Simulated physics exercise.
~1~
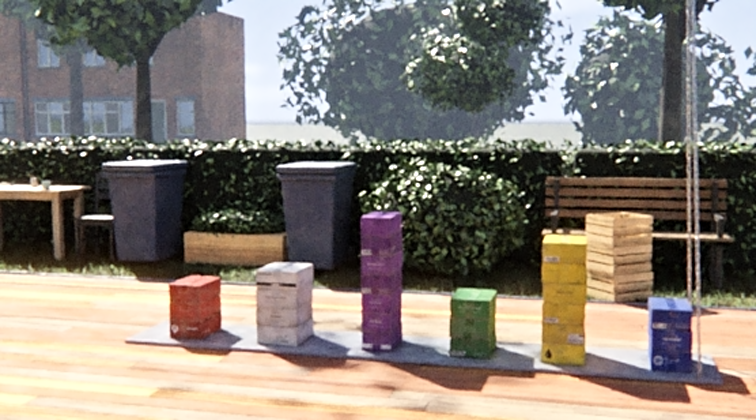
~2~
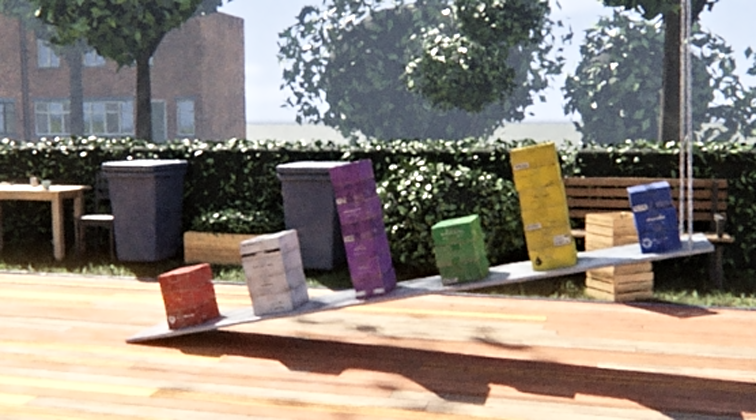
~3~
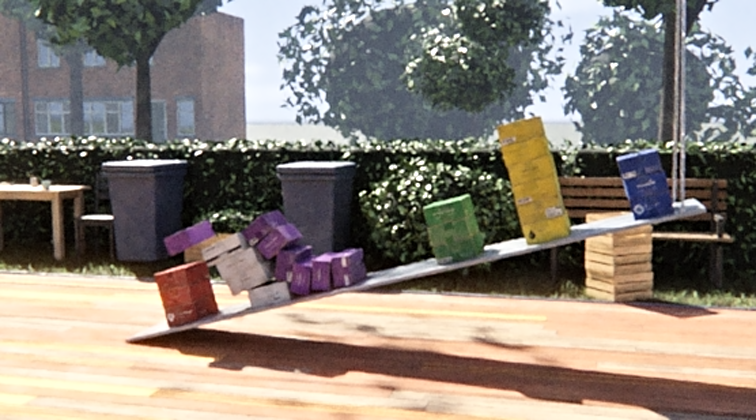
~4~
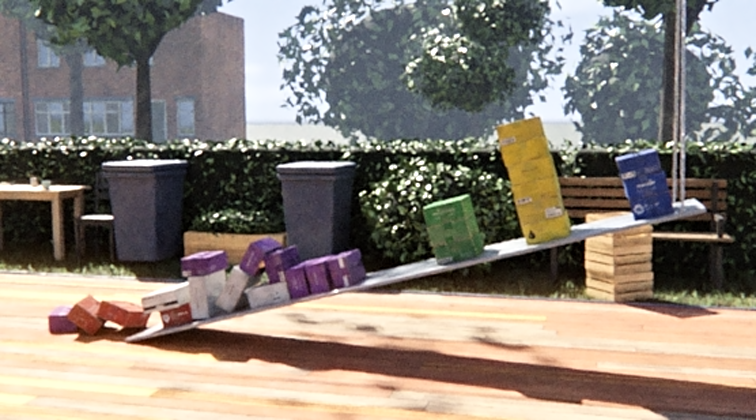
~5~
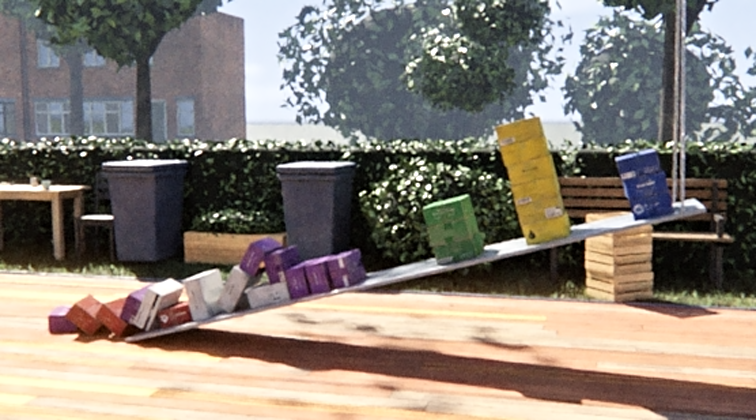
On a sunlit wooden terrace before a hedge, bins and a bench, seen from the front by a still camera, six piles of boxes stand on a flat grey board. From left to right they are red, white, tall purple, green, tall yellow and blue. The board's right end rises on a line, and all the piles lean left with the slope. The purple pile topples left onto the white one, scattering its boxes. The white and red piles then break up, with boxes spilling past the low end. Finally the green, yellow and blue piles remain standing, tilted, above the jumbled heap.
